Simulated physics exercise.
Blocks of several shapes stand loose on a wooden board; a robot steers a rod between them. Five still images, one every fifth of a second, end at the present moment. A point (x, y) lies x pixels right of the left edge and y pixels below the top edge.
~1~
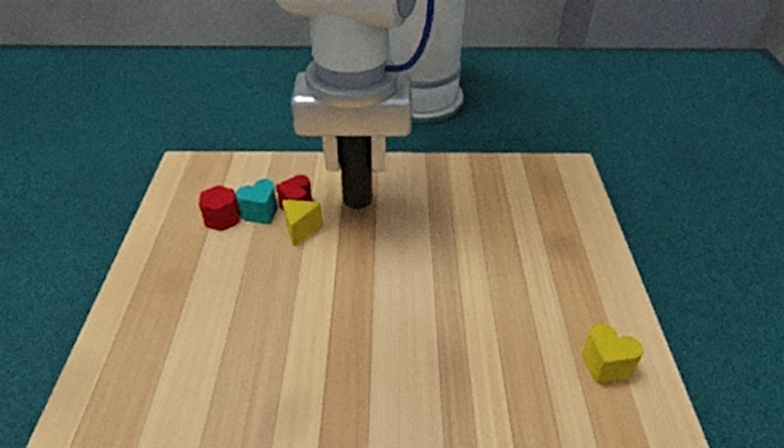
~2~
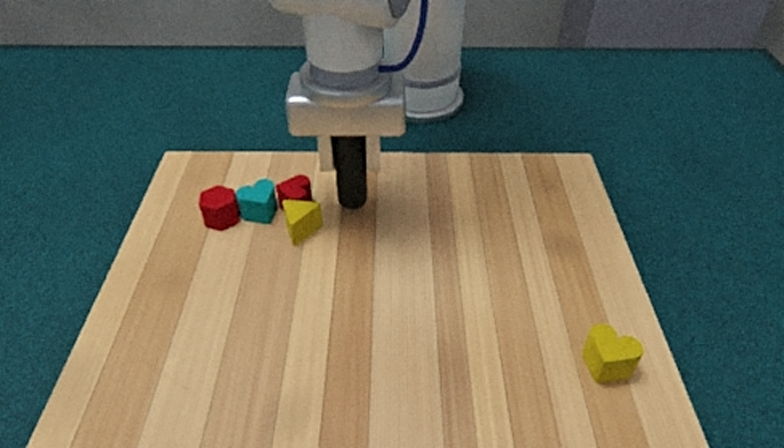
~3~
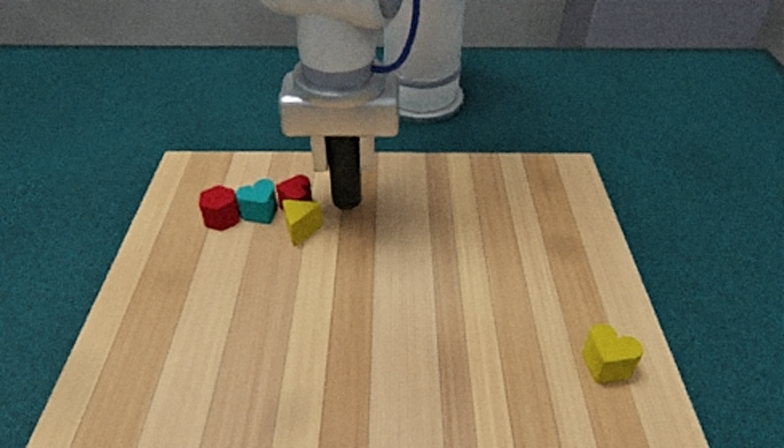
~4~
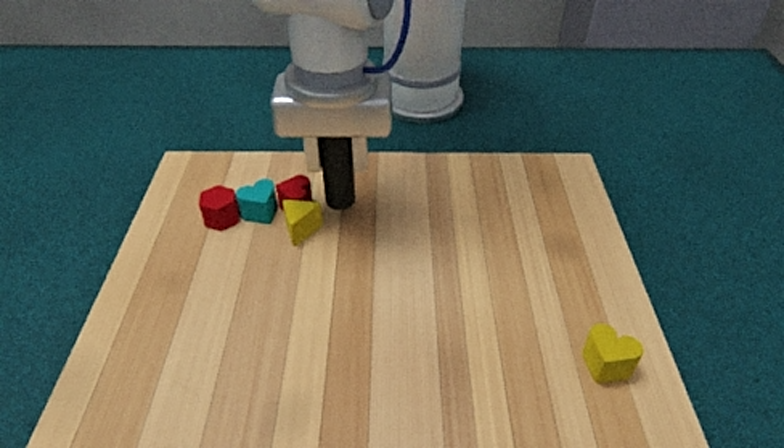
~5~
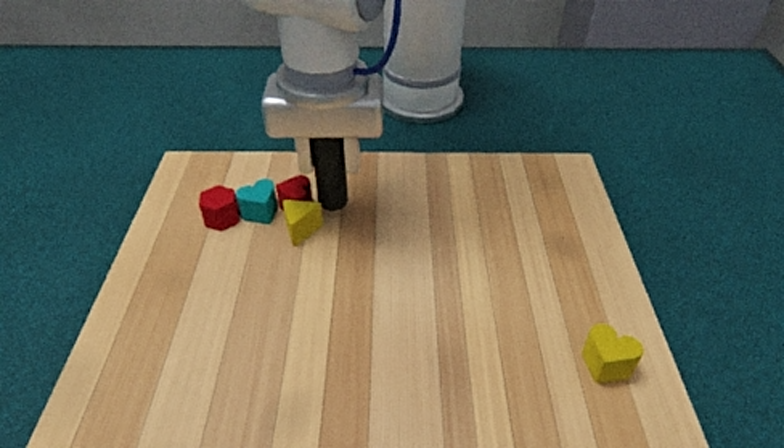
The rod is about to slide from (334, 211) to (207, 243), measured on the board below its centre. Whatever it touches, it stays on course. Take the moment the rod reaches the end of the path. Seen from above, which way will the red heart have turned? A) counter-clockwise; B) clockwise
B
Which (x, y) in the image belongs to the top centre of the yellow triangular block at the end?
The middle of the upper face of the yellow triangular block will lie at about (283, 220) in the picture.
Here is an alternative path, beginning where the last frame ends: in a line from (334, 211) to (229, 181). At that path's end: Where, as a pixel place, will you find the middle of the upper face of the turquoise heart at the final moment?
Its top middle will sit at (234, 195).
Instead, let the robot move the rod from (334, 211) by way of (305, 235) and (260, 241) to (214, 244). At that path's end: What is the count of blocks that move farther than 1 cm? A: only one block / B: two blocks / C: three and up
Correct choice: A.
What follows on the original path. One third of the way, rod at (292, 212); red hexagonal block at (209, 197); turquoise heart at (247, 187), turned 20° anticlockwise; red heart at (279, 183), turned 55° clockwise; yellow triangular block at (286, 218).
Two thirds of the way, rod at (248, 222); red hexagonal block at (207, 197); turquoise heart at (244, 186), turned 25° anticlockwise; red heart at (278, 182), turned 65° clockwise; yellow triangular block at (283, 220), turned 20° anticlockwise.
At the end, rod at (204, 233); red hexagonal block at (203, 197); turquoise heart at (244, 186), turned 25° anticlockwise; red heart at (278, 182), turned 65° clockwise; yellow triangular block at (283, 220), turned 20° anticlockwise.
